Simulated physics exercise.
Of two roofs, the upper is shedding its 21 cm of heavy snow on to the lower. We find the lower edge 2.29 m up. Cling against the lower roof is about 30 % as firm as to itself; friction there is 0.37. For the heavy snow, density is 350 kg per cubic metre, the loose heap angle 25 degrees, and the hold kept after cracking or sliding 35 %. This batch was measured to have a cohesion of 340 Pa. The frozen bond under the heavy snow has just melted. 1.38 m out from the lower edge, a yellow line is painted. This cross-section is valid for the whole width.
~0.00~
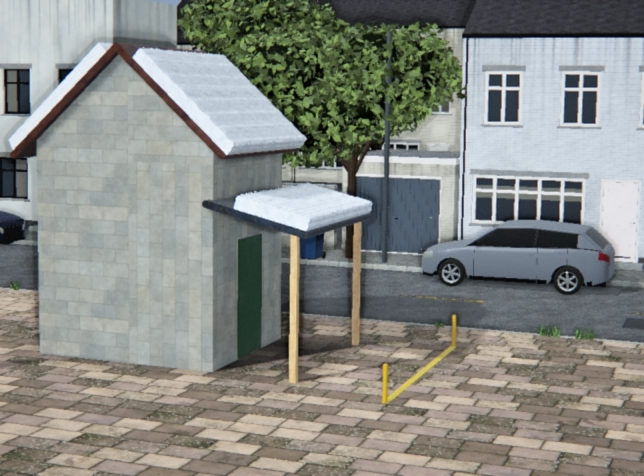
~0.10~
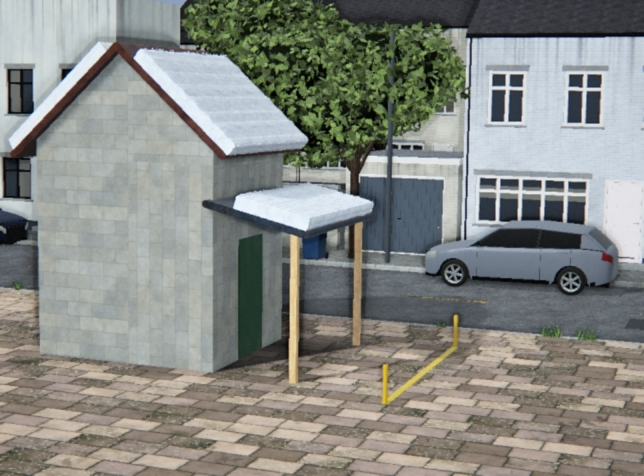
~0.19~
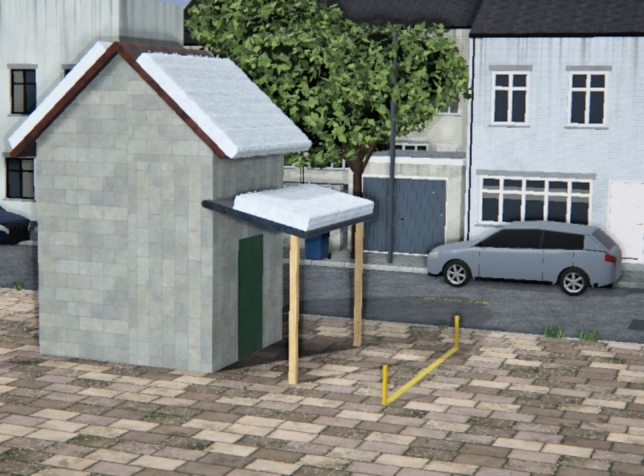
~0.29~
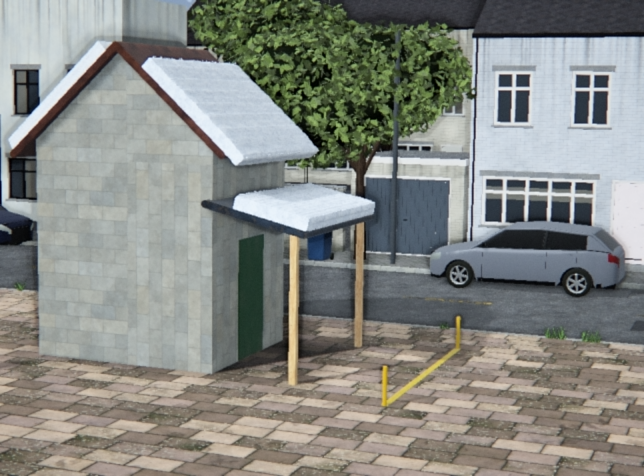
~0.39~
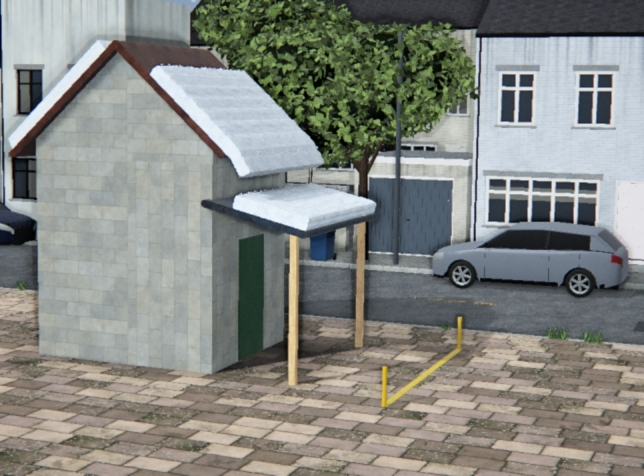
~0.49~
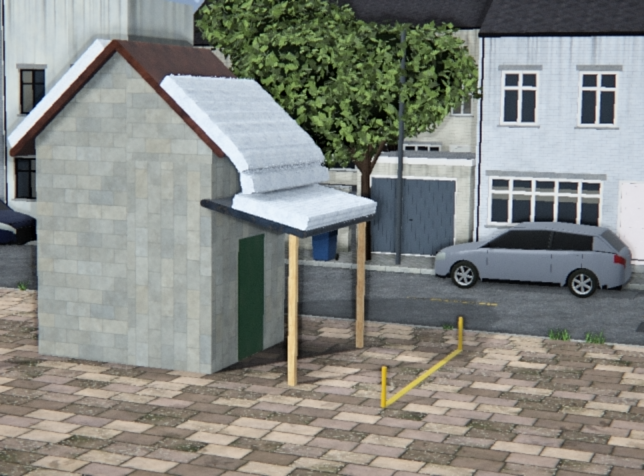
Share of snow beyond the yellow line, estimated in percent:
Approximately 46 percent.
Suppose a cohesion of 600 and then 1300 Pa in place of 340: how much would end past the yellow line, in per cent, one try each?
First 35 %, second 12 %.
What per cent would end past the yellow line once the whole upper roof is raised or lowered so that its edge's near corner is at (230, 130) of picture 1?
55 %, roughly.
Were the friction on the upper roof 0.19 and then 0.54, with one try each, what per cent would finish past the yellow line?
About 40 % in the first try and about 25 % in the second.
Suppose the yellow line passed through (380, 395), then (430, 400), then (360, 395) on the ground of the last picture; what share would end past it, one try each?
55 %, 30 %, 60 %.
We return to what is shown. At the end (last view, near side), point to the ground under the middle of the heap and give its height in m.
It sits close to (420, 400), some 0.2 m high.
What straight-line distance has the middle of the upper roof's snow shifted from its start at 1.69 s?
About 4.4 m.
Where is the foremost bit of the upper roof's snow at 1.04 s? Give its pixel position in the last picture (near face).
Near (337, 229), I'd say.
After 1.04 s, none is below the lower edge and 0 % is past the line.
After 1.69 s, 67 % is below the lower edge and 37 % is past the line.
After 2.35 s, 74 % is below the lower edge and 46 % is past the line.
After 3.00 s, 74 % is below the lower edge and 46 % is past the line.
After 3.10 s, 74 % is below the lower edge and 46 % is past the line.
